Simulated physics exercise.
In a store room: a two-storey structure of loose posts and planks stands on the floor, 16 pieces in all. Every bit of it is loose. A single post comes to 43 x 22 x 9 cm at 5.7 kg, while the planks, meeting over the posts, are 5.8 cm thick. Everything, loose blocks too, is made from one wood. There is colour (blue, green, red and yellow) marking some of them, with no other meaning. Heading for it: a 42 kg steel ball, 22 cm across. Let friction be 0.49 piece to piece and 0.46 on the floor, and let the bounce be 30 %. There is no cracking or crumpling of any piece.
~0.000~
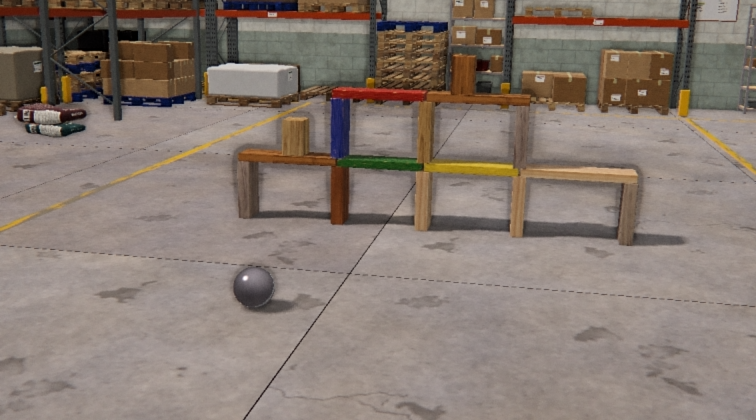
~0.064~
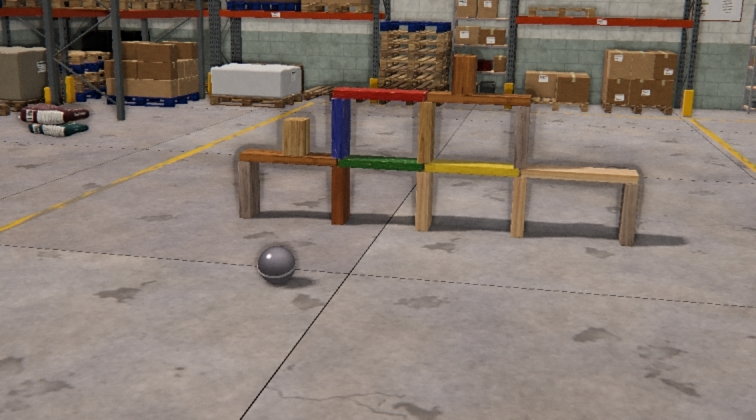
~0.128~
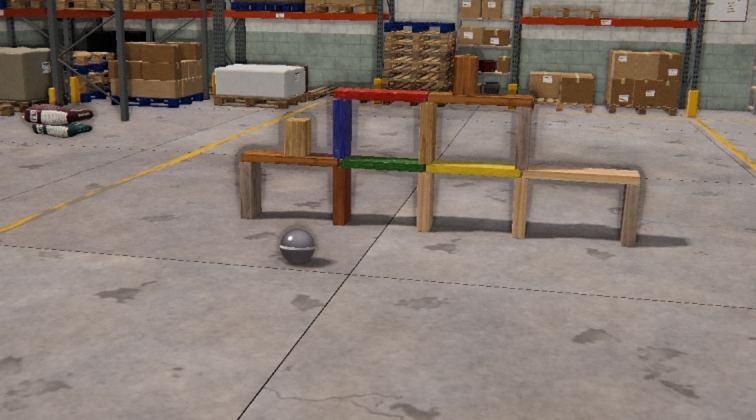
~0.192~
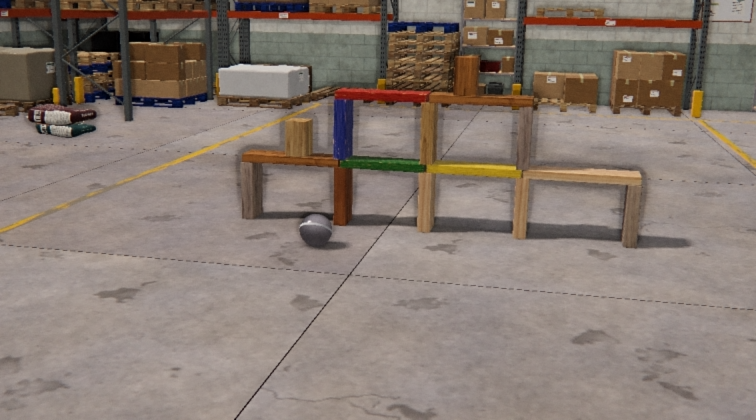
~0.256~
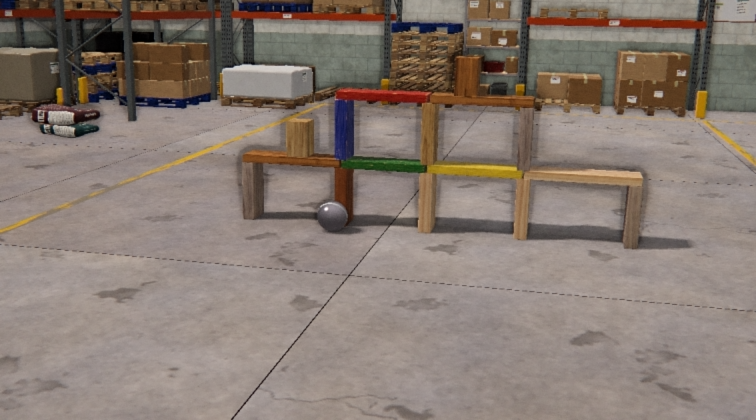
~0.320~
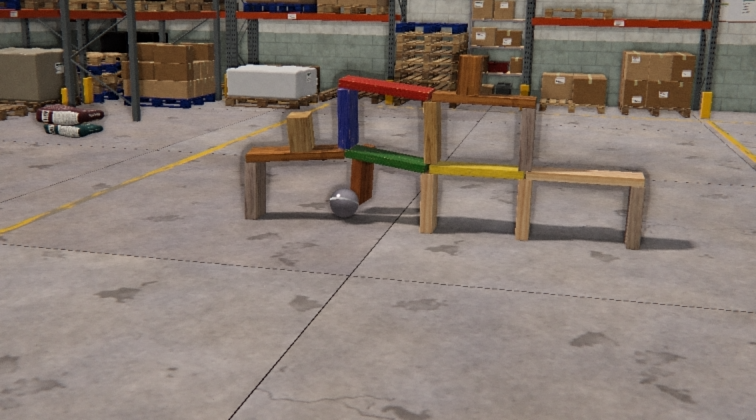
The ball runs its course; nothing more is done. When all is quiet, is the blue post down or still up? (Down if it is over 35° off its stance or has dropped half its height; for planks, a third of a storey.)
That blue post ends up down.
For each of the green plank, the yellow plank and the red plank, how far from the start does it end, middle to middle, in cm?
Displacements: Green = 40, yellow = 0, red = 100 (cm).
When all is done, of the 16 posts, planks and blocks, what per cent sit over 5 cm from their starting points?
That makes 45 percent.
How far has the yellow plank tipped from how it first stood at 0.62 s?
Roughly 0°.
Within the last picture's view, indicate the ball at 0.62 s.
Look close to (379, 175).
After 0.62 s, ball still moving; 4 of the 16 pieces down; blue post leaning 28°; green plank leaning 30°, 15 cm lower.
After 1.06 s, ball still moving; 7 of the 16 pieces down; blue post on its side; red plank on its side.
At rest (2.3 s), ball rolling away; 7 of the 16 pieces down; blue post on its side; green plank upside down; red plank upside down. As the last picture would show them, middles, blue post near (340, 200), green plank near (374, 221).
